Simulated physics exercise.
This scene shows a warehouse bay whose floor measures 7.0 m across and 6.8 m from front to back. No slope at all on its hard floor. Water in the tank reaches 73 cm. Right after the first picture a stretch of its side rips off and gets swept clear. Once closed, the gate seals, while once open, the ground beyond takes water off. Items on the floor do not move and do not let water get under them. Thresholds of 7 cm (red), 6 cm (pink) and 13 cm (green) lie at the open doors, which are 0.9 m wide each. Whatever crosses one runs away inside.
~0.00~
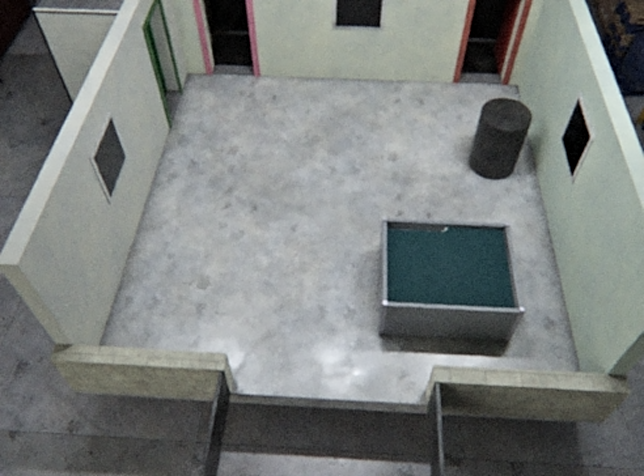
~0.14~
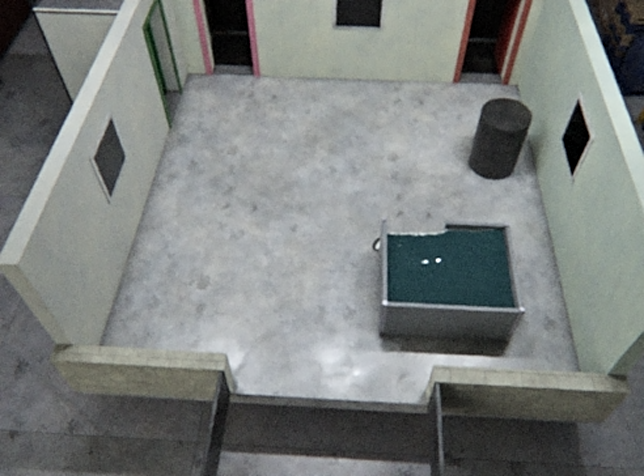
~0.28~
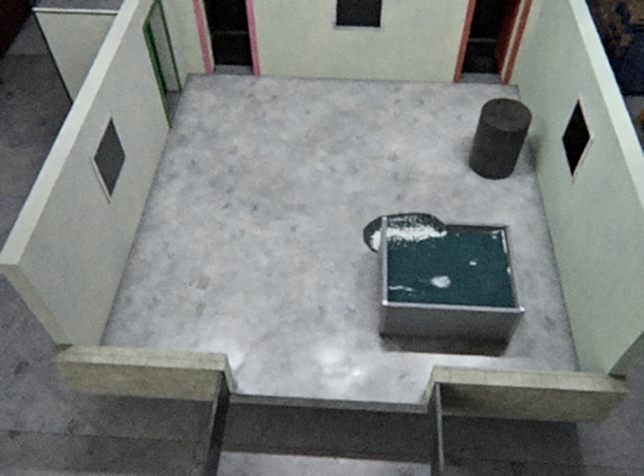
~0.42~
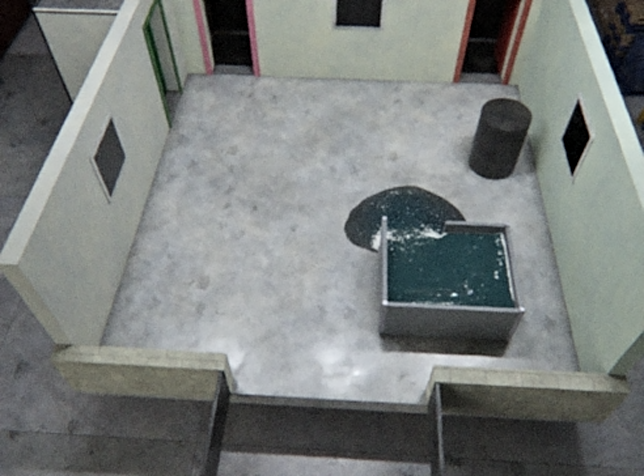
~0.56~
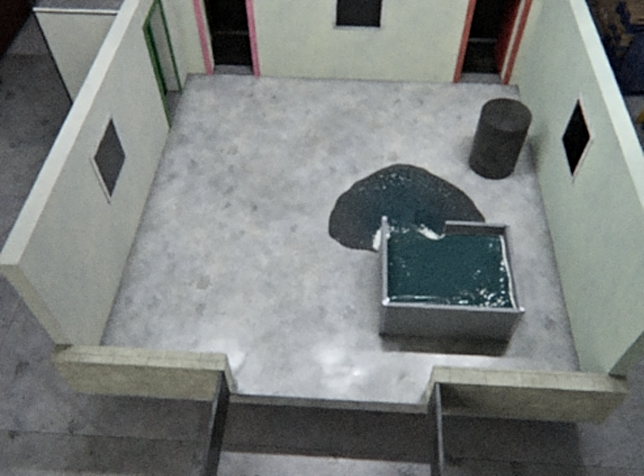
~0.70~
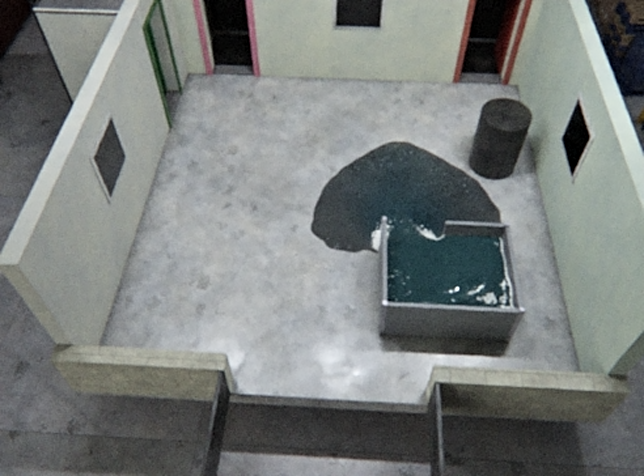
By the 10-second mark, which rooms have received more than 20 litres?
By then: Room behind the red door: More than 20 litres; room behind the pink door: More than 20 litres; room behind the green door: 20 litres or less.
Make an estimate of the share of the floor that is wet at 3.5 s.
Some 50 per cent of it.
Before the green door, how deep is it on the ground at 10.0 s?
About 6.5 cm.
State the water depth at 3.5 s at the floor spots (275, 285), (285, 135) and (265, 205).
Around 0 cm, 2 cm and 1 cm.
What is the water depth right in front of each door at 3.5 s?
Depths (cm): Red = 12; pink = 8; green = 7.
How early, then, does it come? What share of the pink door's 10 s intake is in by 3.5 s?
15 percent or so by then.
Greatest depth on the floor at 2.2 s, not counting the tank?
I'd say near 23 centimetres.
After 1.4 s water covers 30 % of the floor and is deepest (32 cm) near (405, 243); red door not reached, pink door not reached, green door not reached.
After 2.2 s water covers 45 % of the floor and is deepest (23 cm) near (405, 243); red door 15 cm at the sill, 5 L in, pink door not reached, green door not reached.
After 3.5 s water covers 50 % of the floor and is deepest (22 cm) near (187, 78); red door 12 cm at the sill, 40 L in, pink door 8 cm at the sill, 7 L in, green door 7 cm at the sill, 0 L in.
After 6.0 s water covers 60 % of the floor and is deepest (12 cm) near (514, 90); red door 9 cm at the sill, 72 L in, pink door 10 cm at the sill, 23 L in, green door 10 cm at the sill, 1 L in.
After 10.0 s water covers 90 % of the floor and is deepest (7 cm) near (508, 150); red door 5 cm at the sill, 76 L in, pink door 6 cm at the sill, 42 L in, green door 7 cm at the sill, 1 L in.
